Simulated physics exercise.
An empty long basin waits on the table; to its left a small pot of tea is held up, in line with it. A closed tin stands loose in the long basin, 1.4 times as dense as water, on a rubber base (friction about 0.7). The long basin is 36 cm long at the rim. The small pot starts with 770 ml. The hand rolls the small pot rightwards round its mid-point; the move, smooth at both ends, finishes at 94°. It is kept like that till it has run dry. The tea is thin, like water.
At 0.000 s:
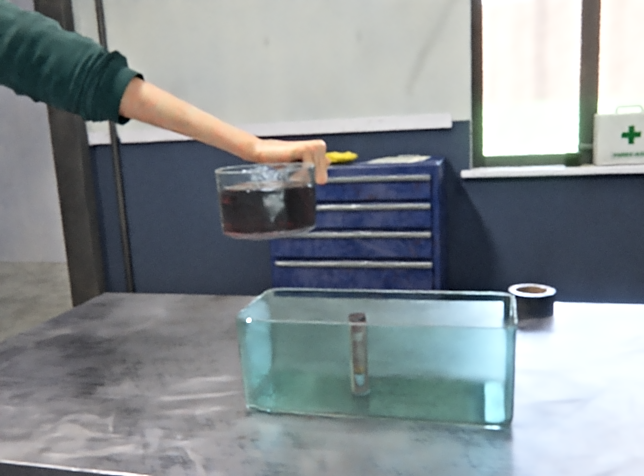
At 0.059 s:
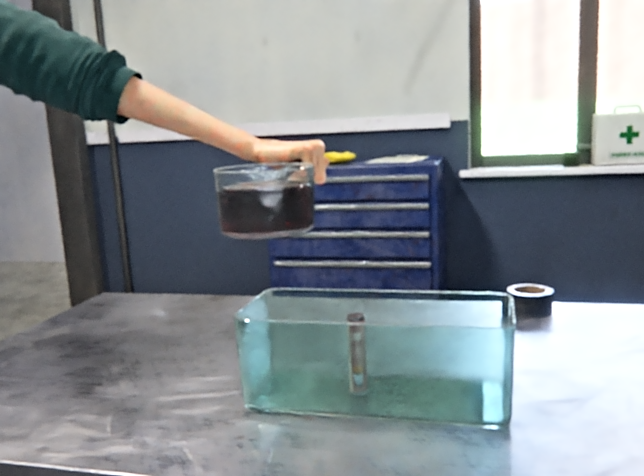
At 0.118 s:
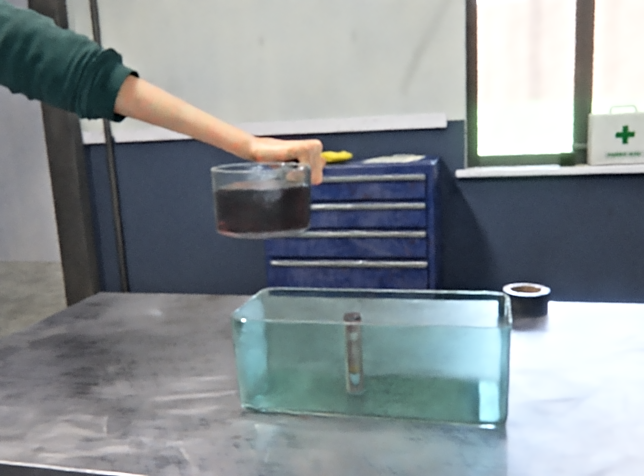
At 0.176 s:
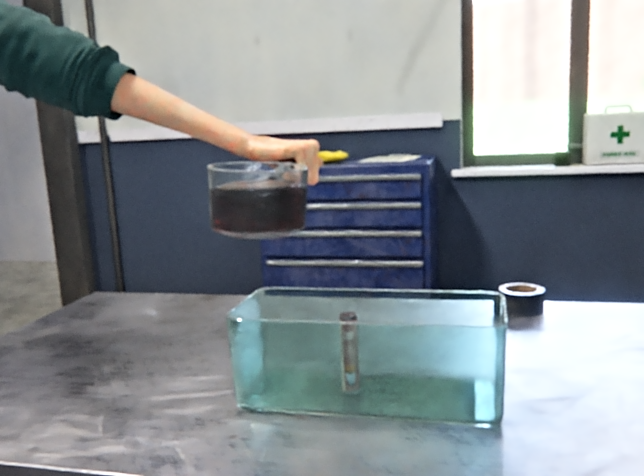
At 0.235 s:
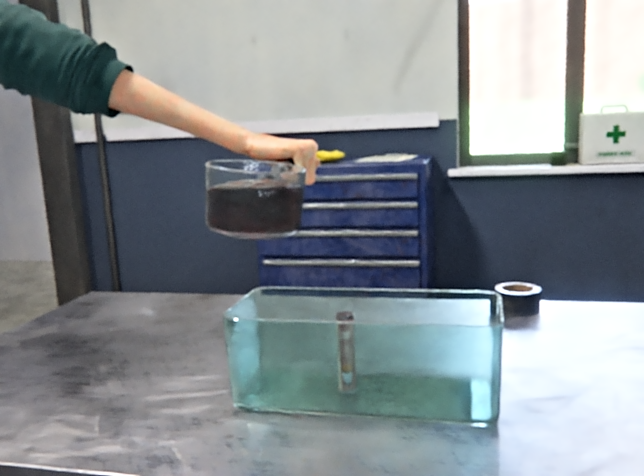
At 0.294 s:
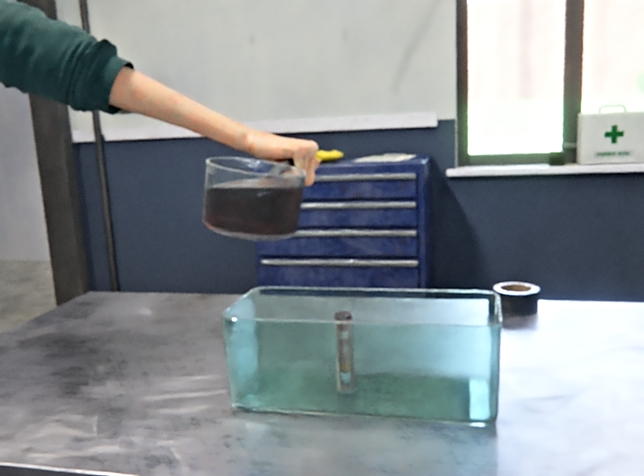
An arm in a dark green sleeve reaches in from the left, holding a clear glass pot of dark brown tea above a grey table in a workshop, seen from the front. Below sits a long, pale teal glass basin with a small upright tin inside, before a blue drawer cabinet. The hand slowly tilts the pot slightly rightwards while the view drifts a little right.
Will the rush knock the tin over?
It keeps standing.
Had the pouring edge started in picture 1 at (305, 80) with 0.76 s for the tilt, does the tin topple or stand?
Then it keeps standing.
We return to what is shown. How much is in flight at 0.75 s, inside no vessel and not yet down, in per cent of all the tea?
About 18 per cent.
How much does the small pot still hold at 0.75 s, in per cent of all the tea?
Some 80 per cent.
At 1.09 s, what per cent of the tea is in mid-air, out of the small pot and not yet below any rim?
Near 18 in a hundred.
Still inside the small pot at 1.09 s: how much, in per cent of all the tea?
Near 26 in a hundred.
Then, 0.75 s in, the tilt is 57° and 80 per cent is still to pour; the tin stands where it began.
Then, 1.09 s in, the tilt is 87° and 26 per cent is still to pour; the tin stands where it began.
Then, 1.44 s in, the tilt is 94° and 5 per cent is still to pour; the tin stands where it began.
Then, 1.82 s in, the tilt is 94° and 1 per cent is still to pour; the tin stands where it began.
Finally, the tin stands where it began.
